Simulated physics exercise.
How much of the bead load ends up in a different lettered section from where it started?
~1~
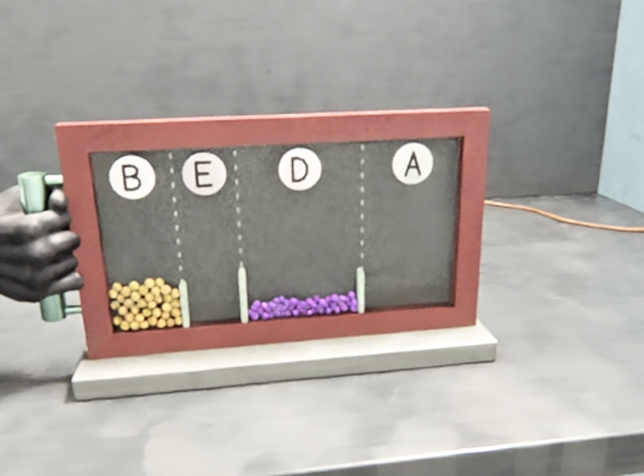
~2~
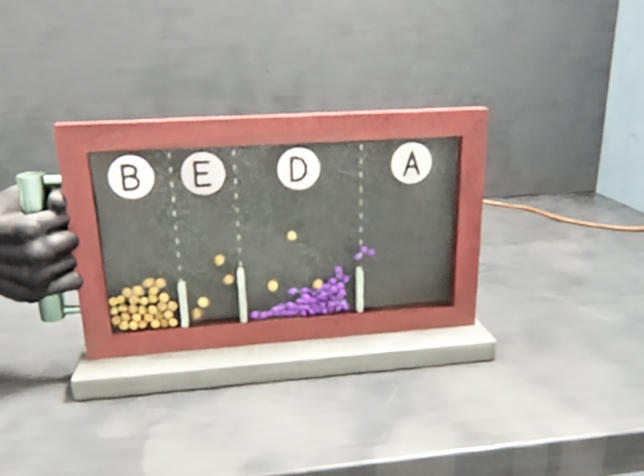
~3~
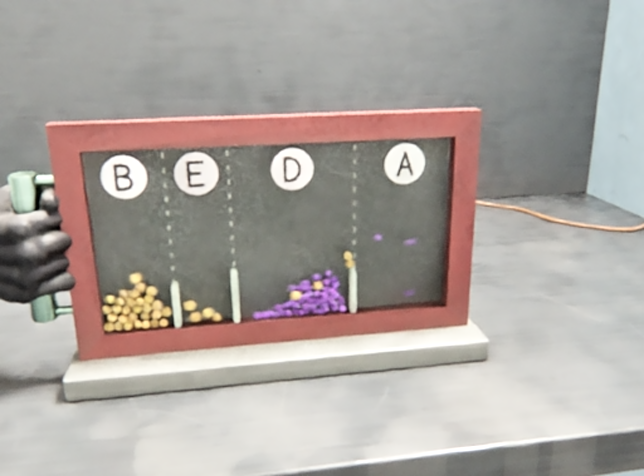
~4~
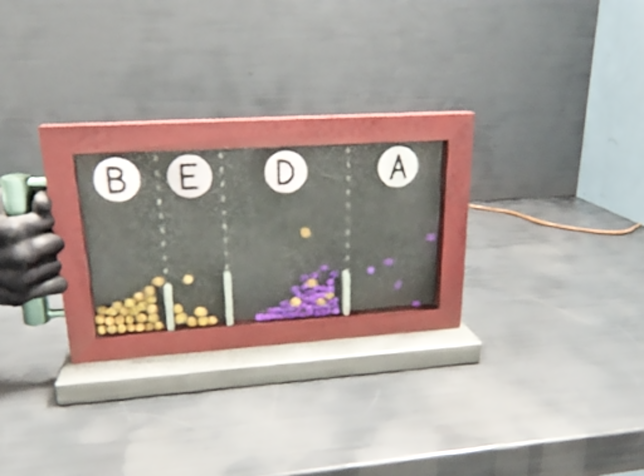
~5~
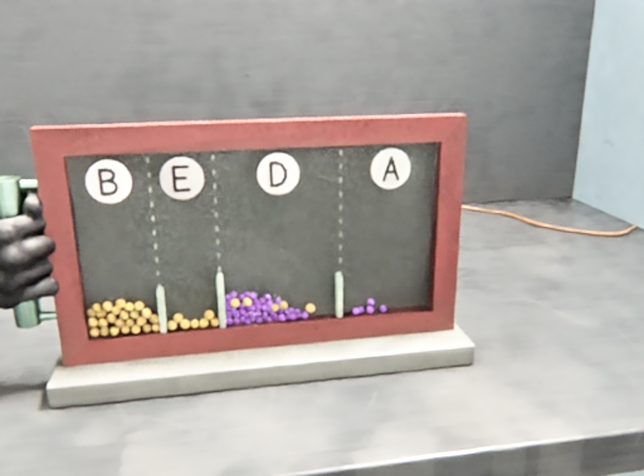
Only part of it changes section. Some tan beads end up in E and D and a few purple ones in A, while most stay where they began.
